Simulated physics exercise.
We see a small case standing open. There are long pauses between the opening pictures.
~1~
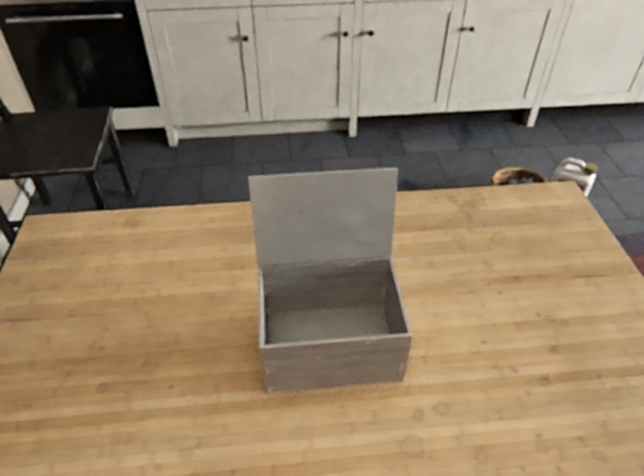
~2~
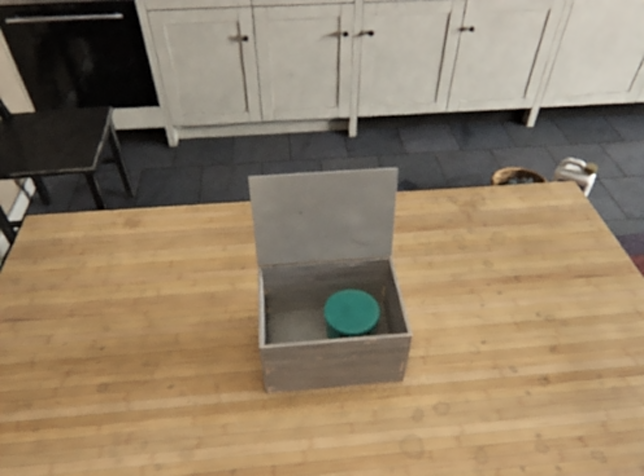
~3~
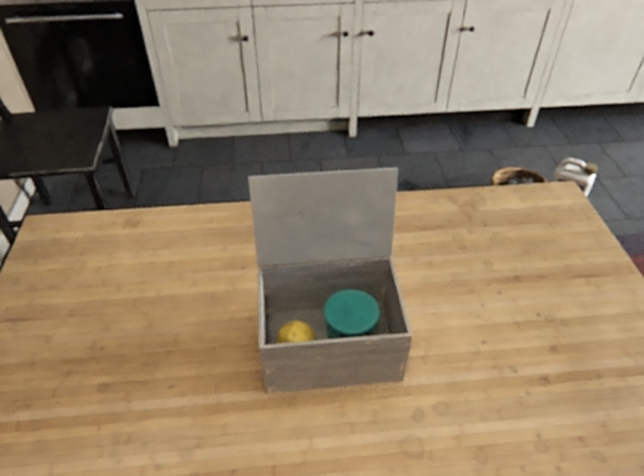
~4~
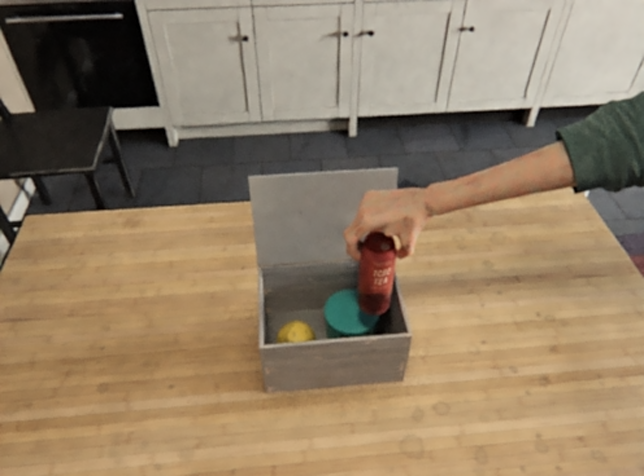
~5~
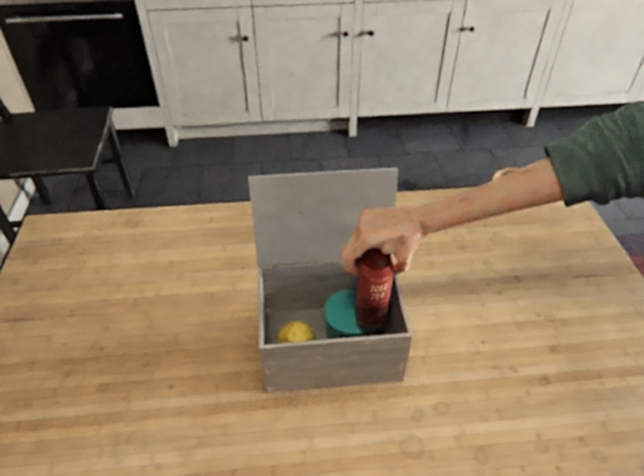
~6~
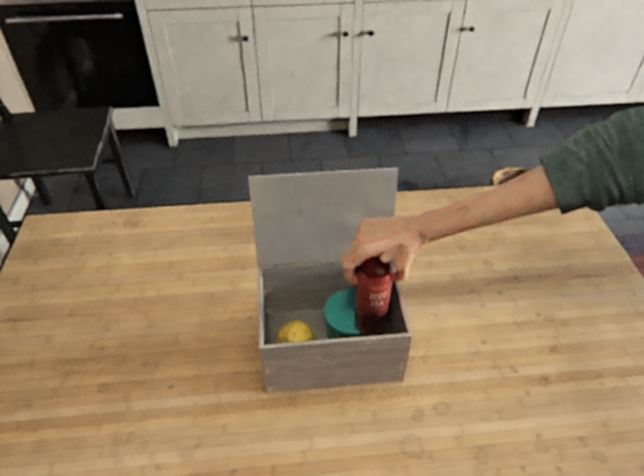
Open grey box on a wooden table gaining a turquoise tub, then a yellow item, then a hand lowering in a red can.
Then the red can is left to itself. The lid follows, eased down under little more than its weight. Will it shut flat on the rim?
Outcome: The lid stays ajar.
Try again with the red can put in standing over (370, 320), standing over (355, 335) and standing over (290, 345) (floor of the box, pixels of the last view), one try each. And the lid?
First try: It stays ajar; second try: It is held up; third try: It will not close.
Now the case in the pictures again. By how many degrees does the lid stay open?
About 25°.
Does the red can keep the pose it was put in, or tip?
It tips.
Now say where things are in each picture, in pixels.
The last thing is not in view yet, in the first picture.
The last thing is not in view yet; turquoise tub (351, 321), in the second picture.
The last thing is not in view yet; turquoise tub (351, 321), in the third picture.
Still above its spot; red can (376, 276); turquoise tub (351, 321), in the fourth picture.
Still above its spot; red can (373, 291); turquoise tub (351, 321), in the fifth picture.
Put in, still held; red can (372, 298), in the sixth picture.
Then, 1.20 s on from there, lid starting down.
Then, 1.70 s on from there, lid 48° above the rim.
Then, 2.00 s on from there, lid 27° above the rim; red can turned 34° from how it was put near (386, 318).
In the end, lid 23° above the rim; toppled in the box, red can; the other 2 unmoved. At the end, from the last picture's camera, red can near (387, 315).
